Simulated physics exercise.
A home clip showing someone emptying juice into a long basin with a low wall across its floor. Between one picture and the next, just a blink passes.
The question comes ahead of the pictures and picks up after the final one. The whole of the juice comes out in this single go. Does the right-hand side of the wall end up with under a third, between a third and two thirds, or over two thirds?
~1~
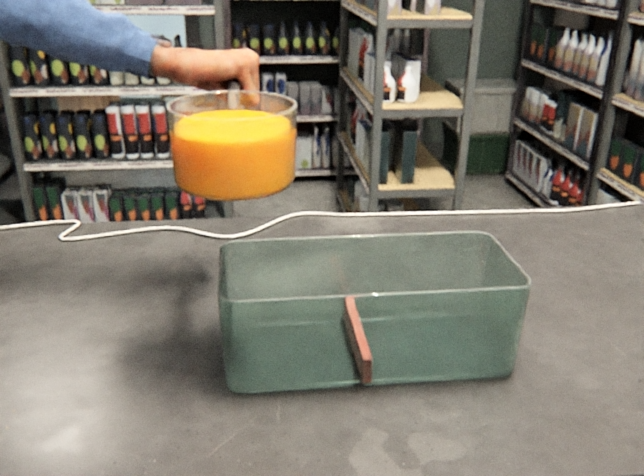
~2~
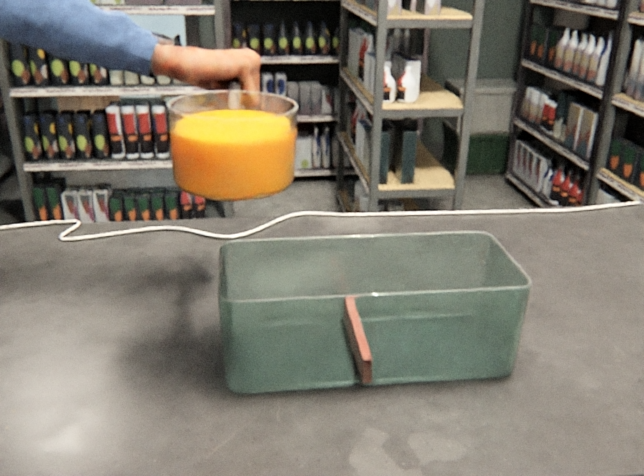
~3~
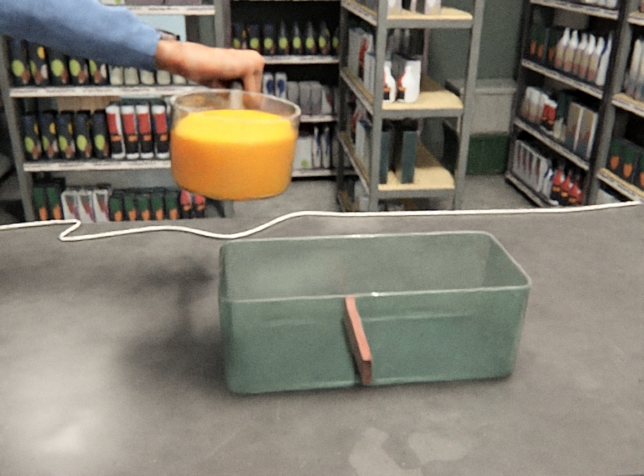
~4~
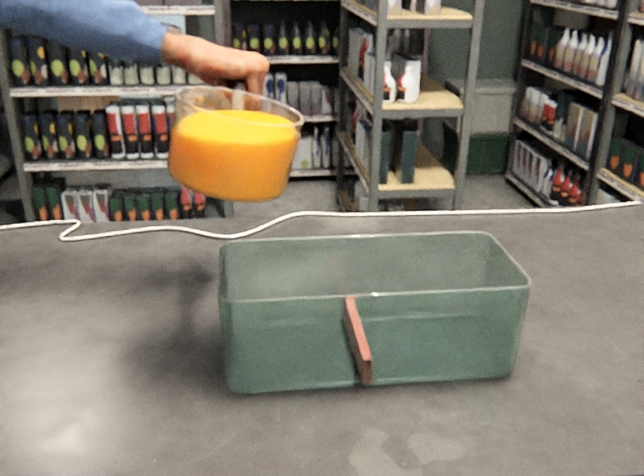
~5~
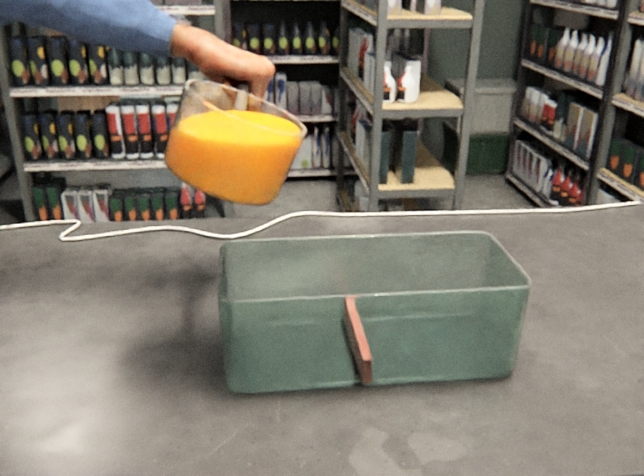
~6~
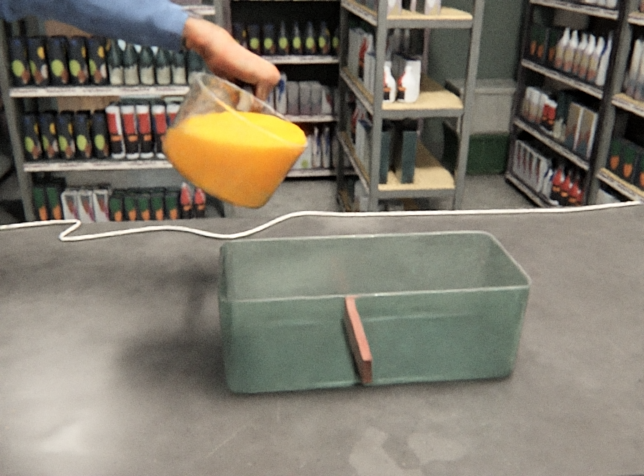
The right side is left with enough for a third but not past two thirds.
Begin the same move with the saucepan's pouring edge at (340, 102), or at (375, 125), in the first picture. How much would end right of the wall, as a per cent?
Close to 85 % for the first start and close to 85 % for the second.
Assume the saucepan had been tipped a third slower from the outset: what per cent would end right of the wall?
About 50 per cent.
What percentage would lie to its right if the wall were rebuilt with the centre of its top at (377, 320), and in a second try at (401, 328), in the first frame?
Roughly 5 per cent first and roughly 20 per cent second.
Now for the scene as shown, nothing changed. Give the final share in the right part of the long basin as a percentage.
About 40 per cent.
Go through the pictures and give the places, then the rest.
The first frame shows tilt 0°; pouring edge (295, 105); surface from (172, 124) to (293, 122); the long basin's rim runs from (220, 270) to (510, 258); the wall's top is at (357, 327).
The second frame shows tilt 1°; pouring edge (296, 107); surface from (173, 124) to (293, 123).
The third frame shows tilt 6°; pouring edge (299, 112); surface from (174, 123) to (295, 124).
The fourth frame shows tilt 13°; pouring edge (302, 120); surface from (175, 123) to (297, 125).
The fifth frame shows tilt 22°; pouring edge (305, 131); surface from (175, 125) to (301, 128).
The sixth frame shows tilt 33°; pouring edge (305, 143); surface from (169, 127) to (301, 132); 1 per cent is over the edge.
A moment on, the saucepan is tipped on its side and 44 per cent is still to pour, 8 is left of the wall and 5 right of it.
Next, the saucepan is tipped on its side and 13 per cent is still to pour, 37 is left of the wall and 38 right of it.
Then the saucepan is tipped on its side and 4 per cent is still to pour, 49 is left of the wall and 41 right of it.
Later the saucepan is tipped on its side and 1 per cent is still to pour, 55 is left of the wall and 42 right of it.
In the end 57 per cent lies left of the wall, 42 right of it and 1 outside.
